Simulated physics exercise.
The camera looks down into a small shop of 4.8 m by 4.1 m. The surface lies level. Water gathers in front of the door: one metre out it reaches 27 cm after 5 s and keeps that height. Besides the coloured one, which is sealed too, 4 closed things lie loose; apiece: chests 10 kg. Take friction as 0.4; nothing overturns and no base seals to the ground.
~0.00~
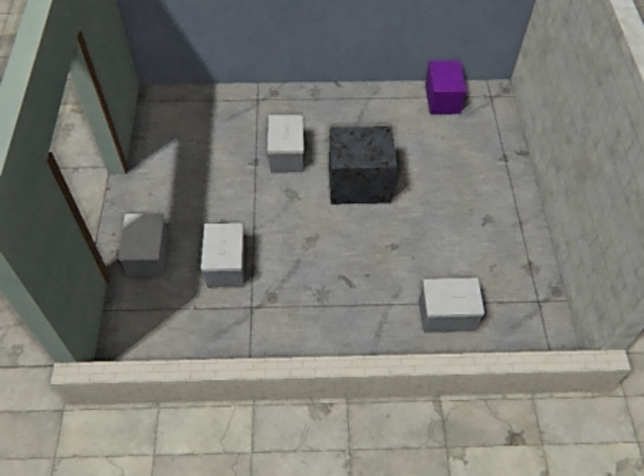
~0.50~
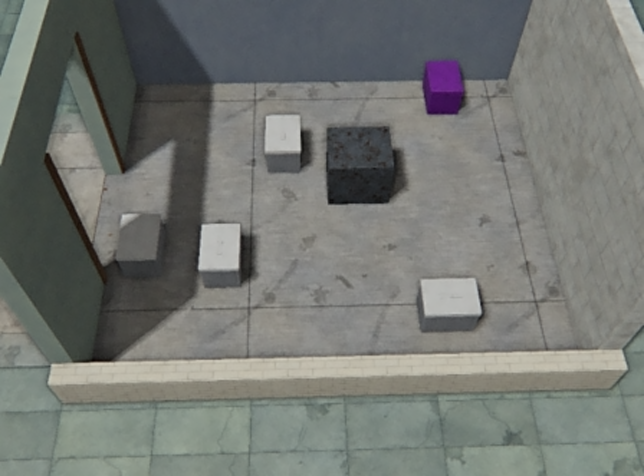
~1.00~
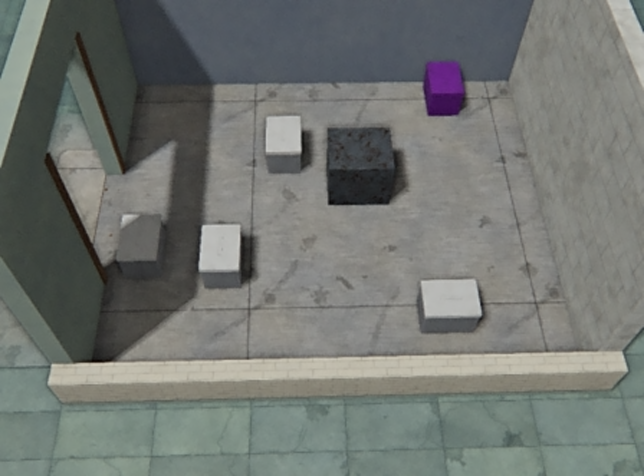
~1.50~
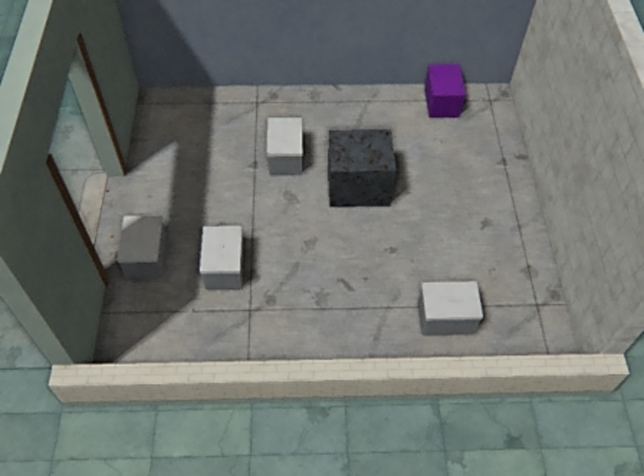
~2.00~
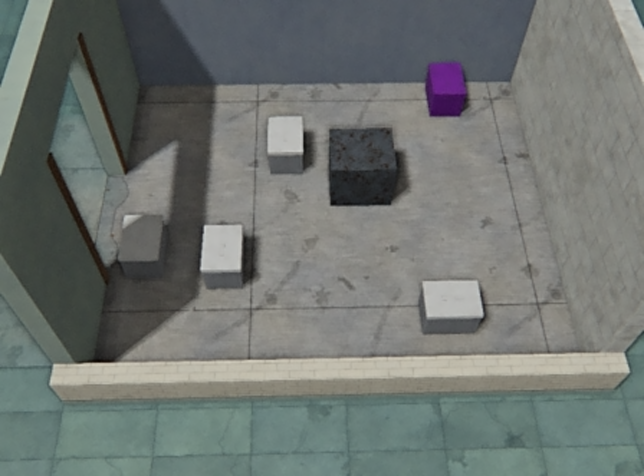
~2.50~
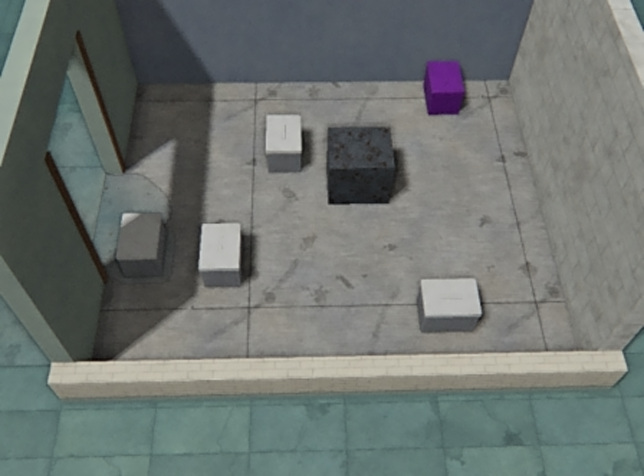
A purple box sits near the back right corner of a small walled room with a grey floor, seen from high above its low front wall. A larger dark block stands near the middle, with four pale grey boxes around it, one in shadow by the left doorway. Greenish water spreads over the paving outside and slightly through the doorway, while the boxes stay put and the view jitters faintly.
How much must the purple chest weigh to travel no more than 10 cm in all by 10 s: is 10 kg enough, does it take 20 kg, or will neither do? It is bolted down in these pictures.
For it, neither load is enough.
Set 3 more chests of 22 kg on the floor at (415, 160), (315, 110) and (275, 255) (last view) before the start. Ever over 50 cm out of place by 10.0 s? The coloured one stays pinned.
In that order: Under, over, more.
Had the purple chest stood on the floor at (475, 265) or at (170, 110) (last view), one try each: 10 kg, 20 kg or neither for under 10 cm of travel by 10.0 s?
In that order: Neither holds; only the larger holds.
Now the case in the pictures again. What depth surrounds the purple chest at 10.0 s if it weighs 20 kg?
Roughly 17 cm.
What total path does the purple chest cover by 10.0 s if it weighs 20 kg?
About 100 cm.
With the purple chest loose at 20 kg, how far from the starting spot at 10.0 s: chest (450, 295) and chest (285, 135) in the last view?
In turn: 100 cm, 200 cm.
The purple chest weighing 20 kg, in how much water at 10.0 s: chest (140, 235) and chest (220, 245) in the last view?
About 16 and 16 cm.
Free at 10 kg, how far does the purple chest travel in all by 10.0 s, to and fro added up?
About 120 cm.
After 3.5 s the purple chest would be 0 cm from its start with 10 kg and 0 cm from its start with 20 kg; 0 cm of water round it then.
After 4.5 s the purple chest would be 0 cm from its start with 10 kg and 0 cm from its start with 20 kg; 0 cm of water round it then.
After 7.0 s the purple chest would be 29 cm from its start with 10 kg and 6 cm from its start with 20 kg; 6 cm of water round it then.
After 10.0 s the purple chest would be 50 cm from its start with 10 kg and 61 cm from its start with 20 kg; 17 cm of water round it then.
